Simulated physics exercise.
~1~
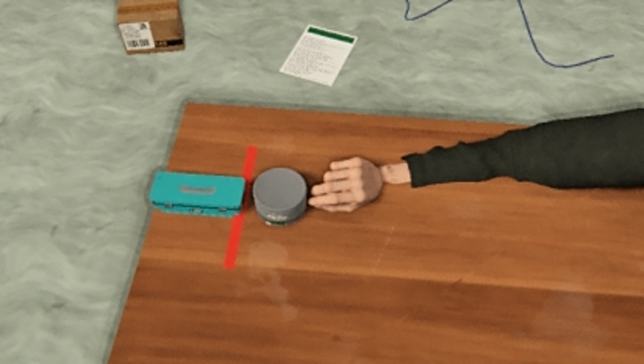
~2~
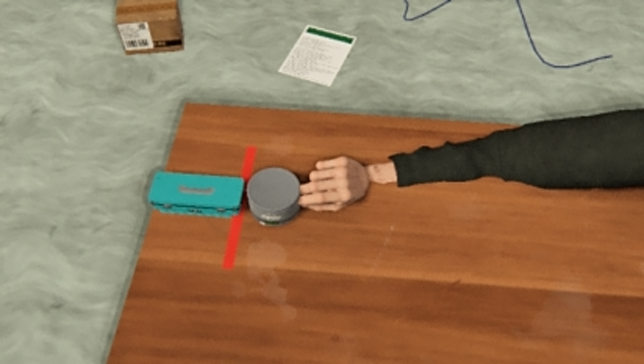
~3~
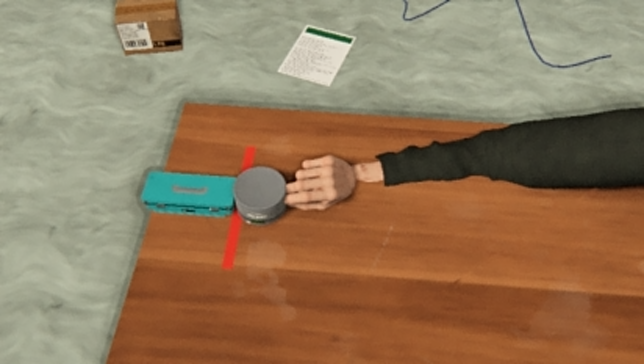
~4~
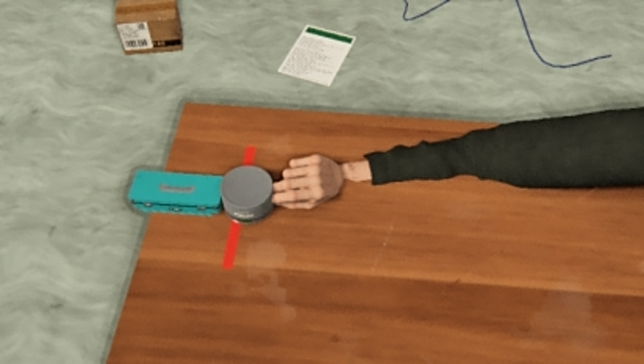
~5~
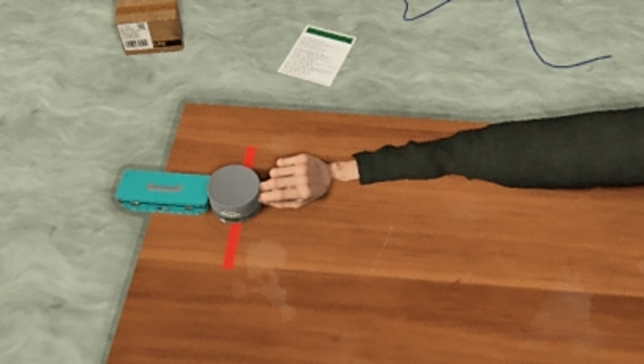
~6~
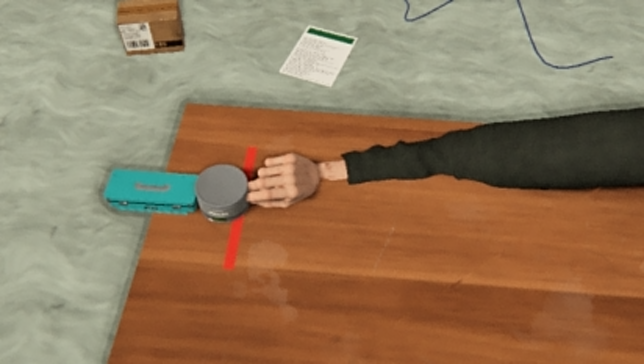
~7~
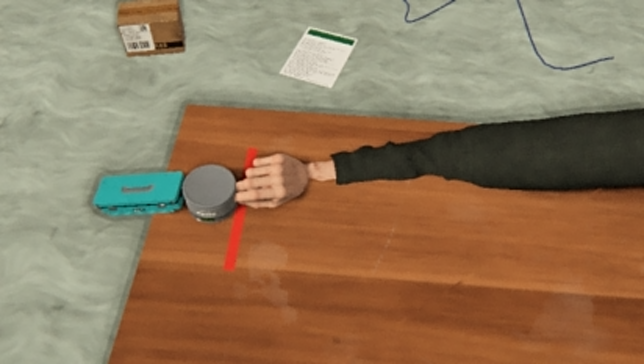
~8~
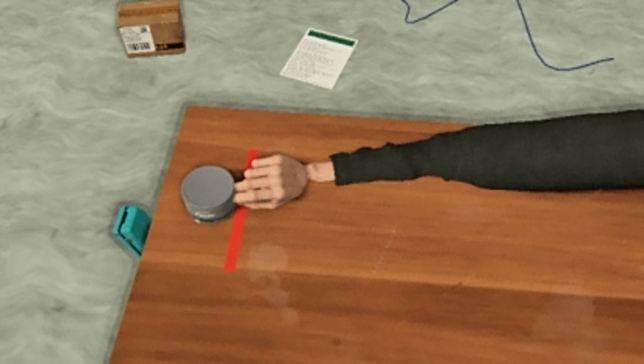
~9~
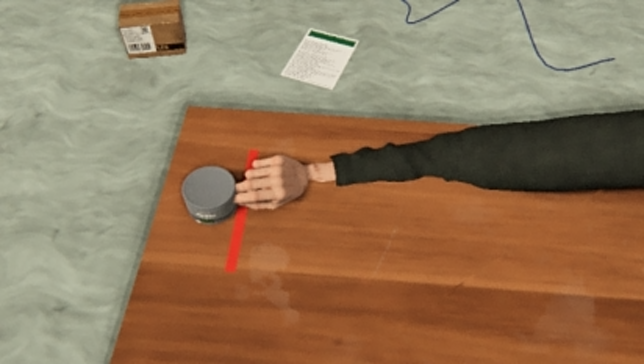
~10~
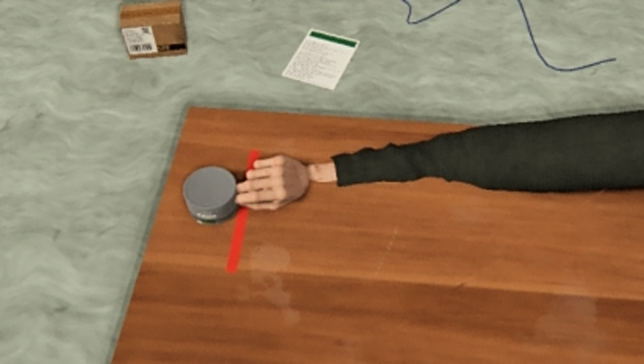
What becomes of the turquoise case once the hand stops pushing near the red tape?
The turquoise case tips over the left edge of the table and drops to the floor.
